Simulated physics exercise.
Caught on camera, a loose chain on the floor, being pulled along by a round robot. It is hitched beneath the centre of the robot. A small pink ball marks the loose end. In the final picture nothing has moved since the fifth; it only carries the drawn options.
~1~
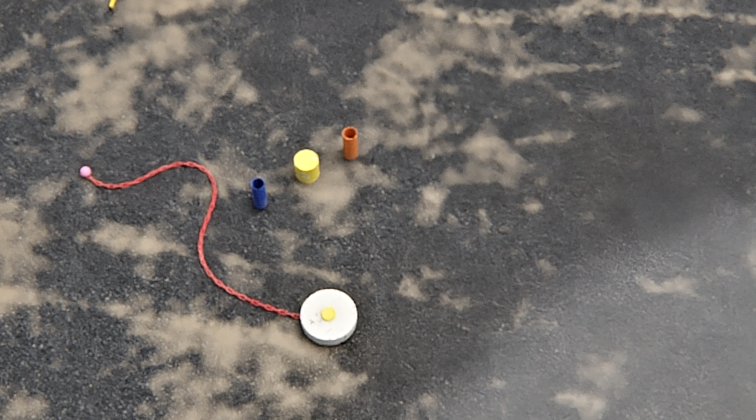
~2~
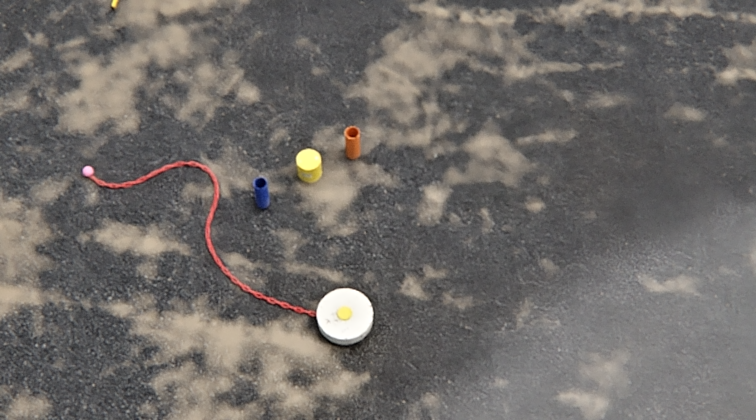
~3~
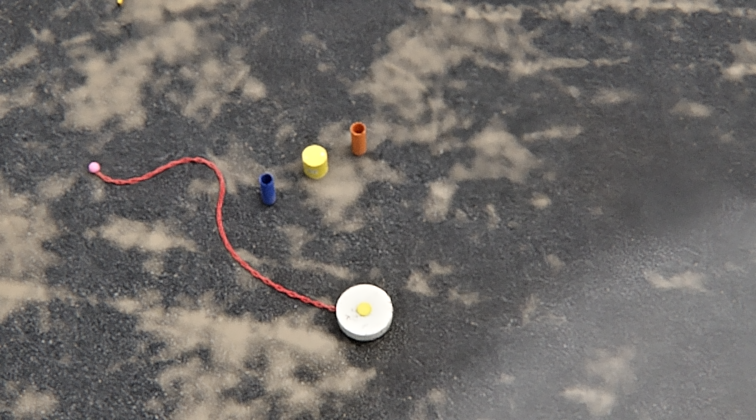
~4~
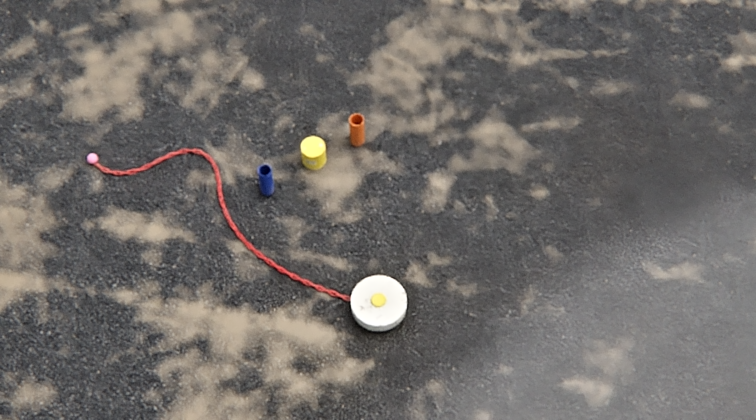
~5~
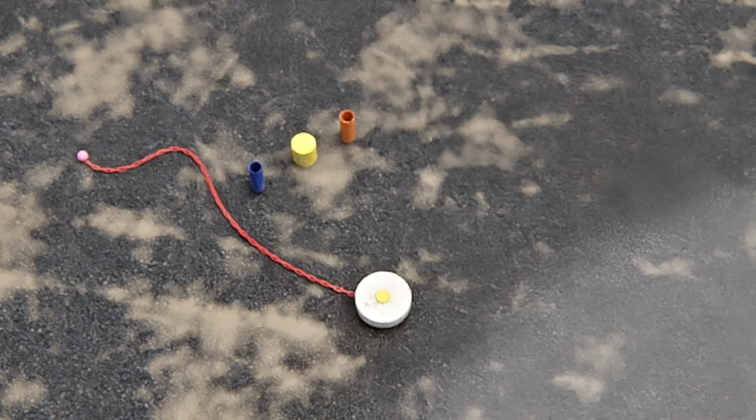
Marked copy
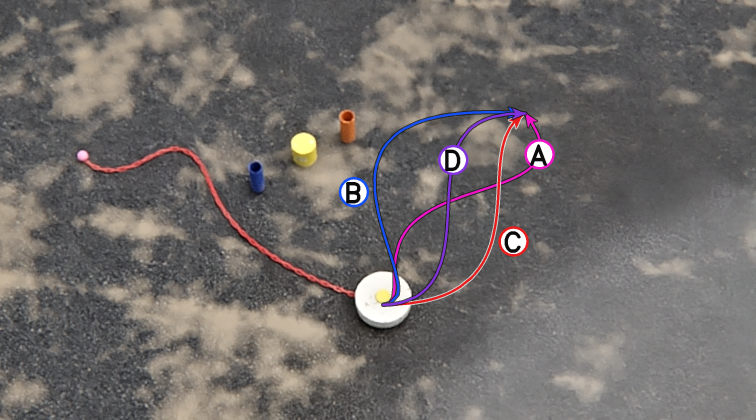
A round white robot with a yellow centre is on a dark floor with sandy patches, seen from above at an angle. A wavy red strand runs from it to a pink tip at left, while blue, yellow and orange cylinders stand in a diagonal row above. The robot slides a short way right, drawing the strand's near part straighter while the tip stays put, as the camera drifts slightly.
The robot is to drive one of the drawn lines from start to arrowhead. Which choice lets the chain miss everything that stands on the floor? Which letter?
Route C touches nothing.
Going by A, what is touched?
The blue post.
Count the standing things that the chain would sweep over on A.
It sweeps one.
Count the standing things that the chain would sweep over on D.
In all, two.
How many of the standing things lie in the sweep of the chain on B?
It sweeps three.
On the marked copy, A from (383, 305) via (461, 197) to (525, 114); B from (383, 305) via (377, 163) to (521, 113); C from (383, 305) via (493, 237) to (522, 115); D from (383, 305) via (449, 199) to (525, 114).
Following C. Soon after the start, robot (483, 260), middle of the chain (284, 232), free end (111, 165).
Later, robot (501, 164), middle of the chain (315, 222), free end (135, 172).
In the end, robot (526, 109), middle of the chain (353, 187), free end (165, 183); nothing has been touched.
As for the rest, A meets the blue post; B meets the yellow pot, orange post and blue post; D meets the yellow pot and blue post.
